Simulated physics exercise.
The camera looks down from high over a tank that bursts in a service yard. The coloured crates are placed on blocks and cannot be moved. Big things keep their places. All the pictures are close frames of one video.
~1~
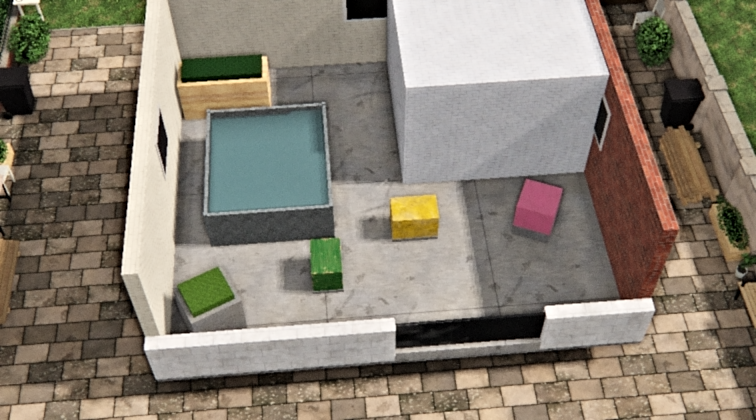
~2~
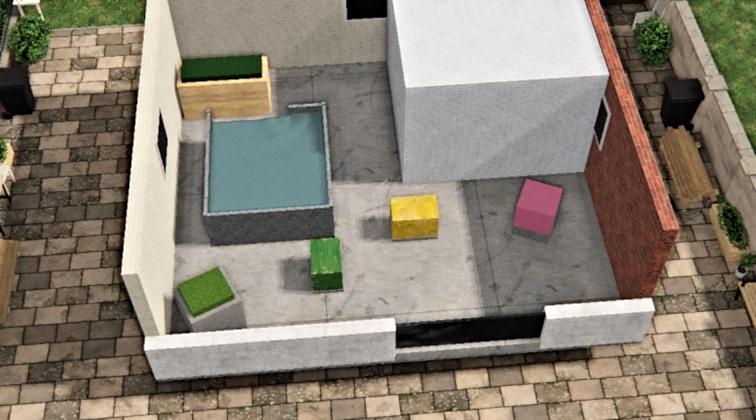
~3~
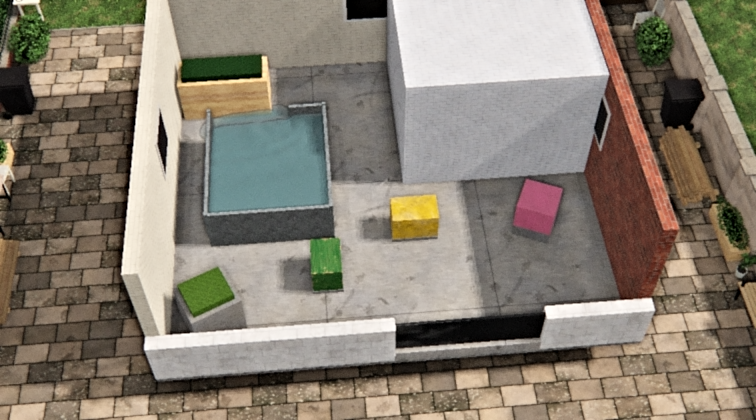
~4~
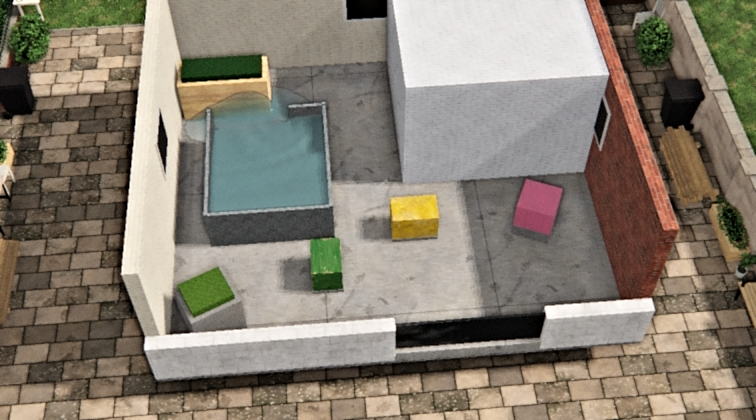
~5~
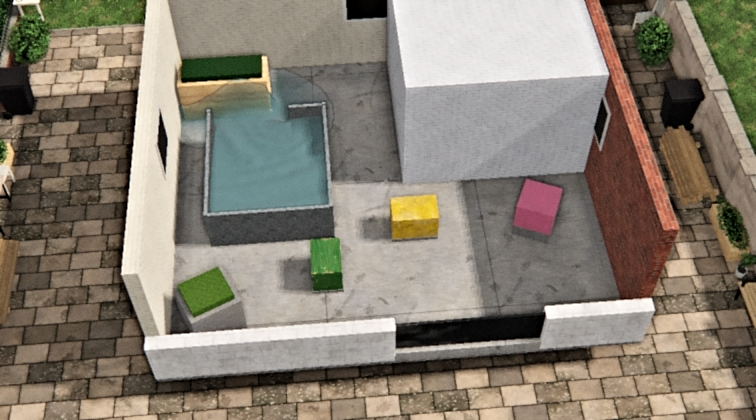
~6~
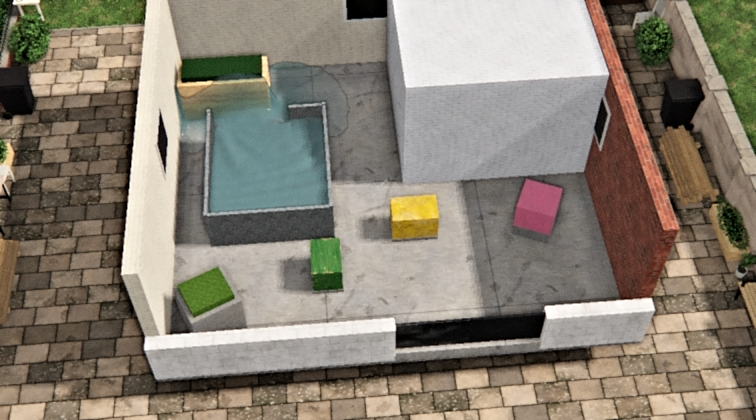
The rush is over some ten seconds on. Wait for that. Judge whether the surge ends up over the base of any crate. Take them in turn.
Outcome: The pink crate remains untouched by water. The yellow crate is touched by water. The green crate is touched by water.
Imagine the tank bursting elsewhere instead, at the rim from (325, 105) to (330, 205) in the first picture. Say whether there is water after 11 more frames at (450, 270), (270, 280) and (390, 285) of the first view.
Drenched; spared; drenched.
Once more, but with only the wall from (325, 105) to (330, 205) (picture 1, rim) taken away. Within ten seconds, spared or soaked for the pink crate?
Per crate - pink crate: Flooded.
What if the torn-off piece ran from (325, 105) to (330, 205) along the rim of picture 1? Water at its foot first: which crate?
That would be the one in yellow.
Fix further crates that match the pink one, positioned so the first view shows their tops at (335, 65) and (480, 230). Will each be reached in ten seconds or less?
Going in order, the first crate gets reached while the second remains untouched.
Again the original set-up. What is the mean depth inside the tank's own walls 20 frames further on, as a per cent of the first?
Estimate: Around 44 per cent.
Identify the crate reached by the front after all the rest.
I'd go with the pink one.
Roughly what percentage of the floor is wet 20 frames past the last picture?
My best guess is some 55 %.
A moment on, water covers 25 % of the floor; the pink crate not reached, the yellow crate not reached, the green crate not reached.
Next, water covers 35 % of the floor; the pink crate not reached, the yellow crate not reached, the green crate not reached.
Then, water covers 55 % of the floor; the pink crate not reached, the yellow crate water round its plinth, the green crate water round its plinth.
Later, water covers 90 % of the floor; the pink crate water round its plinth, the yellow crate water round its plinth, the green crate water round its plinth.
In the end, water covers 100 % of the floor; the pink crate stayed above the water, the yellow crate was topped, the green crate was topped.
